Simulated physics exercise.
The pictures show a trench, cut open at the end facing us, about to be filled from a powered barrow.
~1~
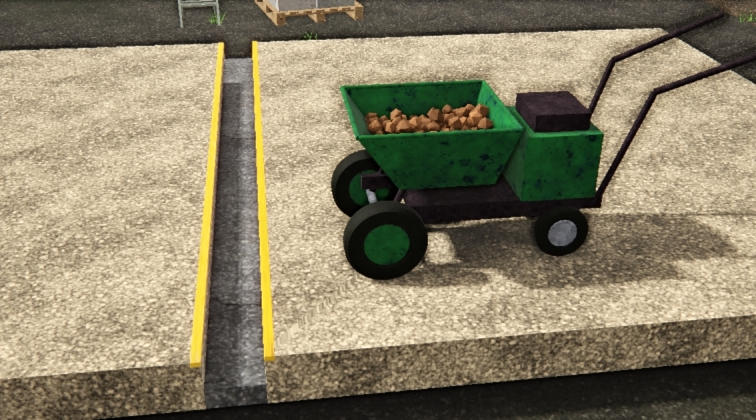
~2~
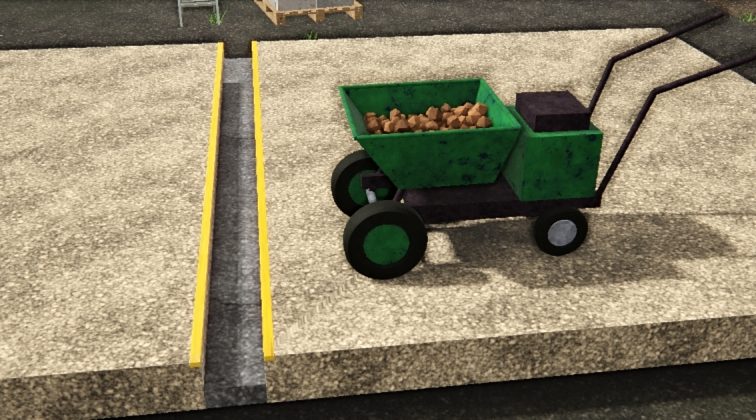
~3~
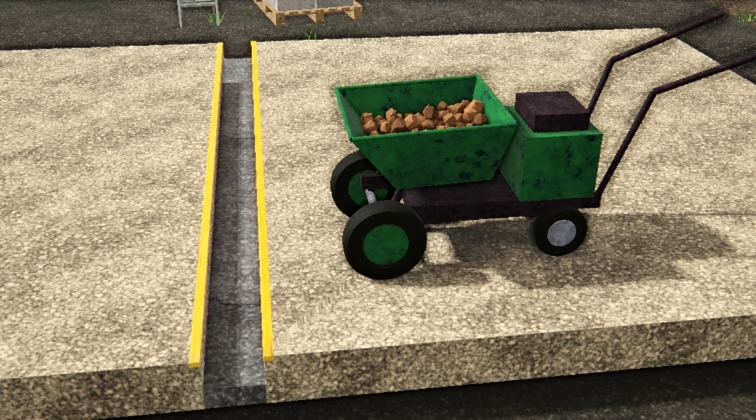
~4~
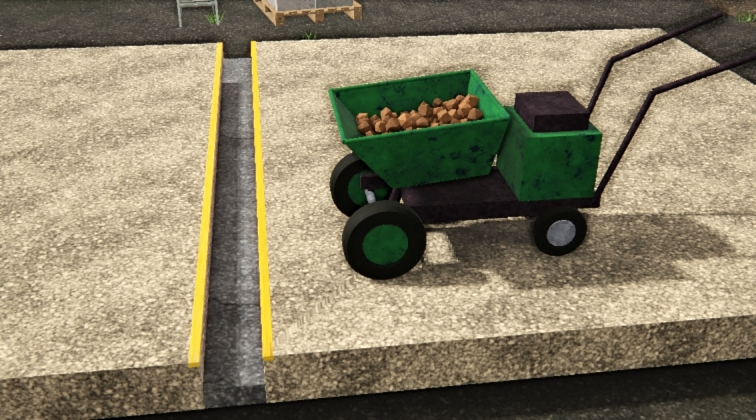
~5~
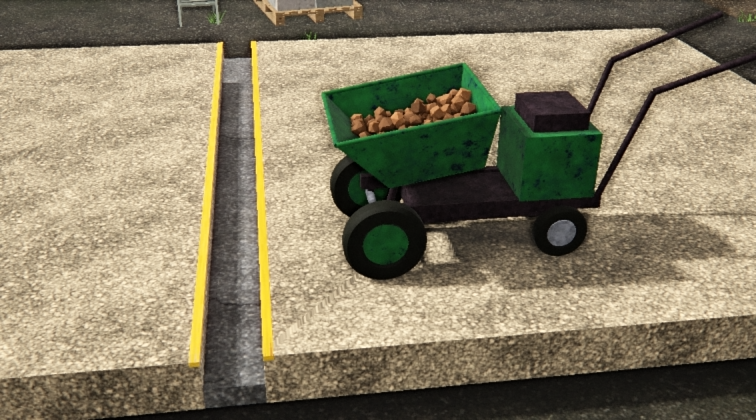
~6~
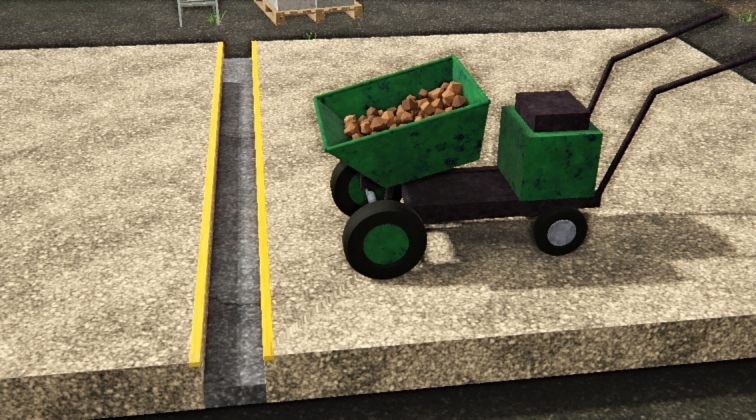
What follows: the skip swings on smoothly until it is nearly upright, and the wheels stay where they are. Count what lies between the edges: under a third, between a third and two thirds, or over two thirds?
Between the edges lies over two thirds of the load.
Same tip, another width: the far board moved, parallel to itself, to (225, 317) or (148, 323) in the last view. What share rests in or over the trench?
First some 50, then 100 per cent.
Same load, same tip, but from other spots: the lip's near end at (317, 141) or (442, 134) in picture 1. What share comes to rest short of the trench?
About 0 and 60 per cent.
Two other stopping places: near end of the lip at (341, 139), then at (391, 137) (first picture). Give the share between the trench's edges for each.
First some 80, then 70 per cent.
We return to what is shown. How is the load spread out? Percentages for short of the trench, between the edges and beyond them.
Short: 5 %, between: 85 %, beyond: 10 %.
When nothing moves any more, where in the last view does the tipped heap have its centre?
Roughly at (234, 265).
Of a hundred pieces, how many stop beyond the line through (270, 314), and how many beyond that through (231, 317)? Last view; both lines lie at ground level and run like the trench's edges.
Near 100 % and 50 %.
Soon after the last picture, skip tipped steeply; all in the skip.
A little later, skip tipped right over; about two thirds in the skip; about a quarter in or heaped over the trench; a stray few falling.
Later still, skip tipped right over; a stray few in the skip; a stray few short of the trench; most in or heaped over the trench; a small part beyond it.
By the end, skip tipped right over; a stray few short of the trench; most in or heaped over the trench; a small part beyond it.
